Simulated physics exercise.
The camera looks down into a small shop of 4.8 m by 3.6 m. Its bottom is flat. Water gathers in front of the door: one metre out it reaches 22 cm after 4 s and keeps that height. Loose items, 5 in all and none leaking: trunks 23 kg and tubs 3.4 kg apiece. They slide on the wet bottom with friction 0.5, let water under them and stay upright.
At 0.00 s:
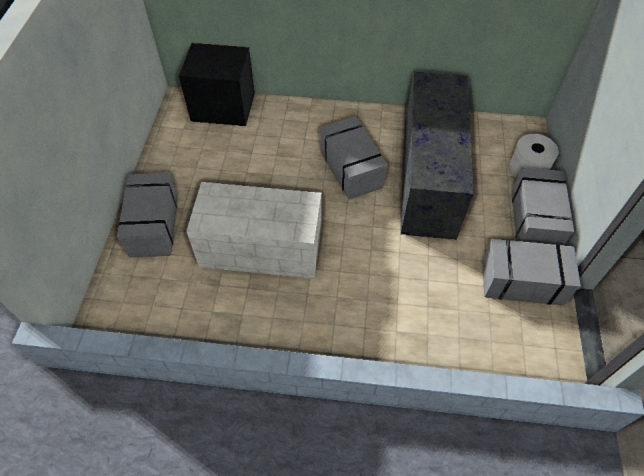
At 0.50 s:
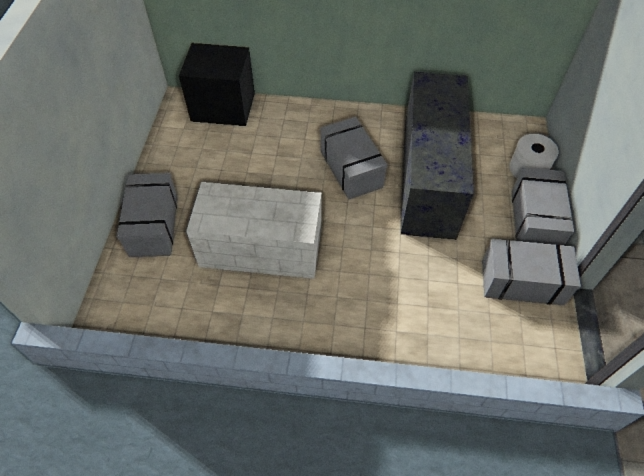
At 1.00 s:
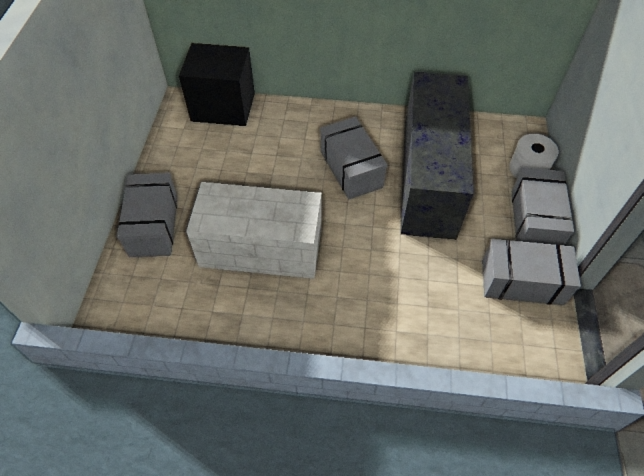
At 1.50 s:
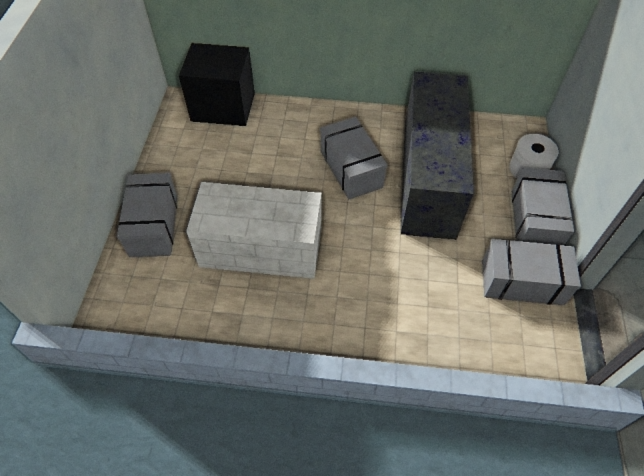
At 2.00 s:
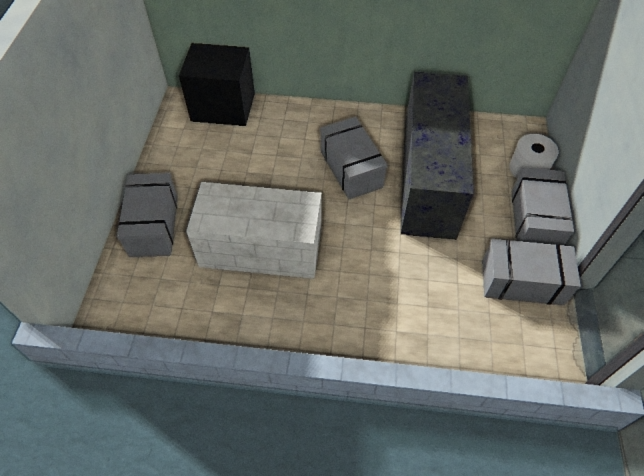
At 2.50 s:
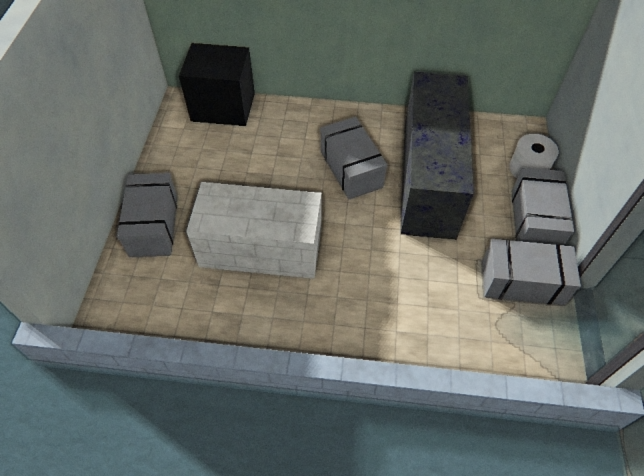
In a small tiled shop, water seeps in by the door while the trunks stay still.
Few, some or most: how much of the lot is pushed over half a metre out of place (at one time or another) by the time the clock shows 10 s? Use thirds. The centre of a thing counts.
Share: Not even a third.
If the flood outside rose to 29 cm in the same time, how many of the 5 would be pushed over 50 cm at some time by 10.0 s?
Then 1.
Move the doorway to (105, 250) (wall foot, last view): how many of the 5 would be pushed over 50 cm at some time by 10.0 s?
Then 3.
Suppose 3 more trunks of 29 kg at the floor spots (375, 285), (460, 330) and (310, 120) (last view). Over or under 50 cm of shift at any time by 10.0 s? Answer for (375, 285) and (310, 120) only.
In that order: Short of it, less.
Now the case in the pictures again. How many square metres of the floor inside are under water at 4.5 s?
About 5.0 m2.
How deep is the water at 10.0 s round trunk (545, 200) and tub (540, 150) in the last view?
About 4 and 3 cm.
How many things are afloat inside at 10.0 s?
1 of them.
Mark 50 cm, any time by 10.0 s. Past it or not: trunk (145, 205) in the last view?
Answer: Over.
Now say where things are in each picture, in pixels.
In the first picture, a trunk at (353, 146), on the bottom; a trunk at (145, 204) rests on the ground; water covers 0.0 m2; 0 of 5 have shifted.
In the second picture, a trunk at (353, 146) rests on the ground; a trunk at (145, 204) rests on the ground; 0.0 m2 under water; 0 of 5 have shifted.
In the third picture, a trunk at (353, 146), on the bottom; a trunk at (145, 204), on the bottom; water covers 0.0 m2; 0 of 5 have shifted.
In the fourth picture, a trunk at (353, 146), on the bottom; a trunk at (145, 204), on the bottom; water covers 0.0 m2; 0 of 5 have shifted.
In the fifth picture, a trunk at (353, 146) rests on the ground; a trunk at (145, 204) rests on the ground; water covers 0.0 m2; 0 of 5 have shifted.
In the sixth picture, a trunk at (353, 146) rests on the ground; a trunk at (145, 204) rests on the ground; 0.4 m2 under water; 0 of 5 have shifted.
After 3.5 s 0 of 5 are over 50 cm from their spots; 0 afloat.
After 4.5 s 0 of 5 are over 50 cm from their spots; 0 afloat.
After 7.0 s 0 of 5 are over 50 cm from their spots; 0 afloat.
After 10.0 s 1 of 5 are over 50 cm from their spots, and 1 have been at some point; 1 afloat.
